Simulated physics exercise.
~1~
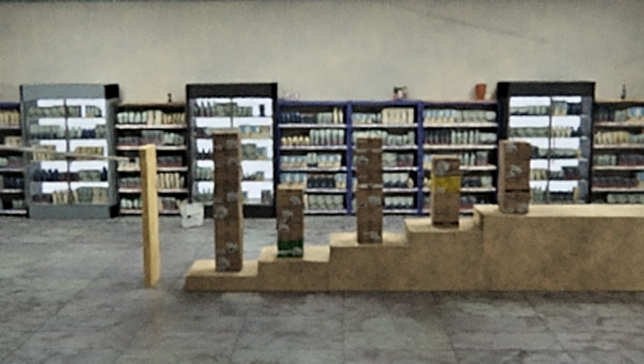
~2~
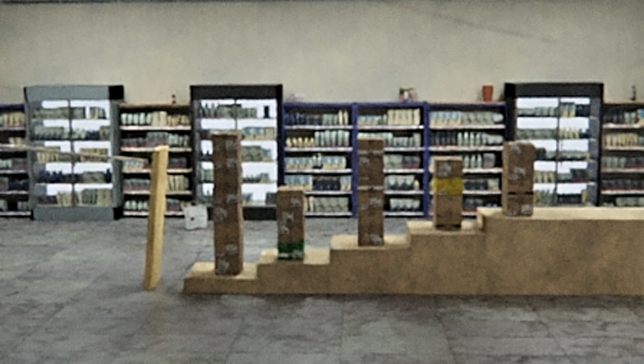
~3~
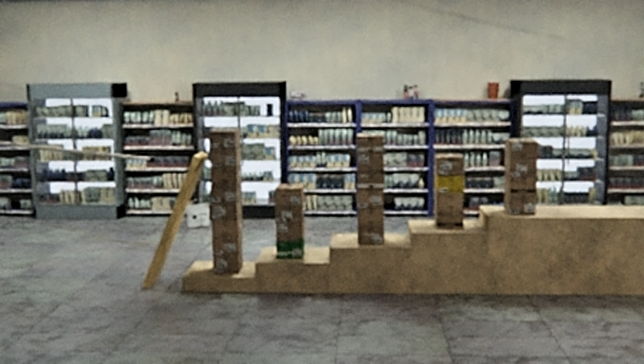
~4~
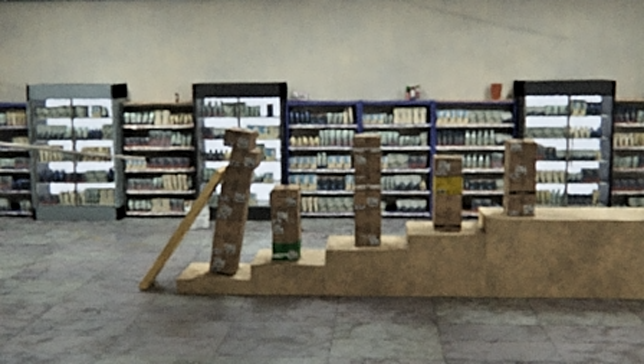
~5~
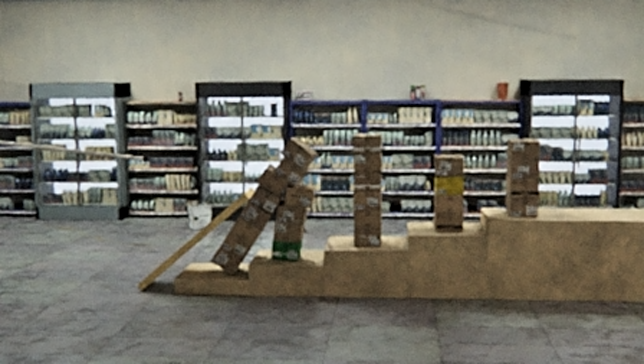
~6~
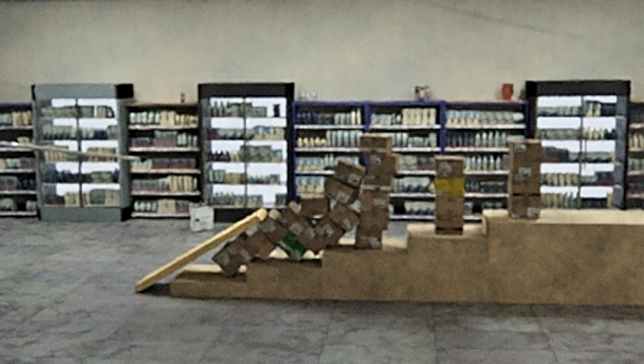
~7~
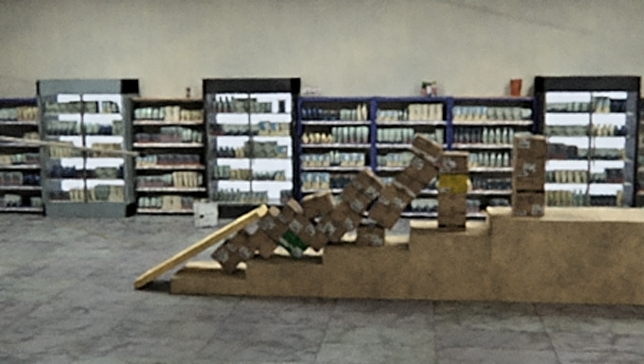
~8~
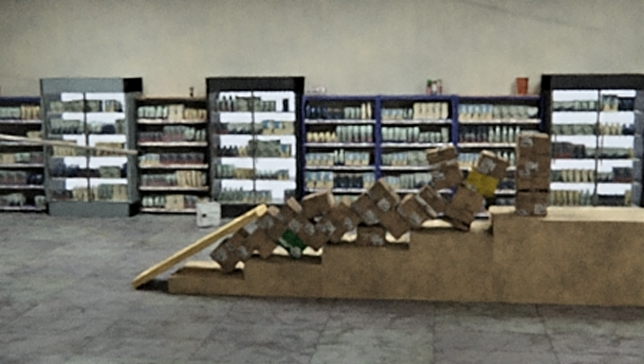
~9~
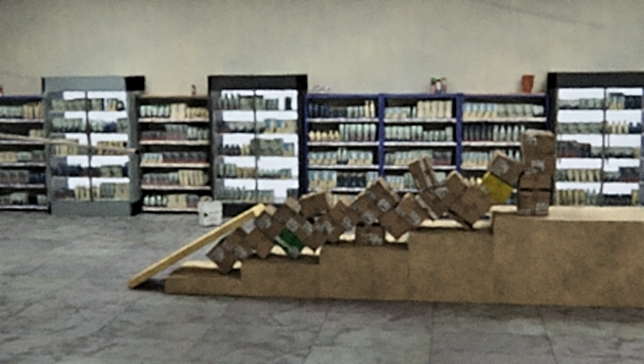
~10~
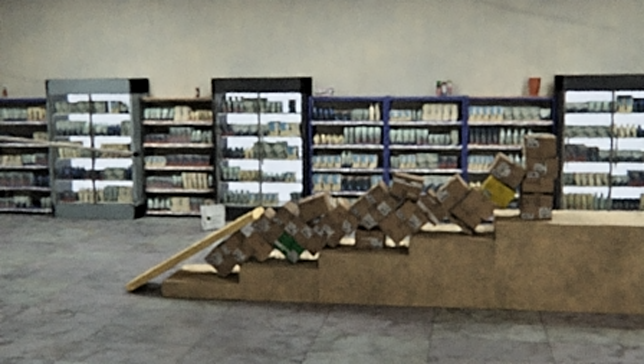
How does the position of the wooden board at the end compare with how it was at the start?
The board stood upright at the start, but by the end it had tipped over to the right and lay slanted on its side against the fallen boxes at the foot of the steps.
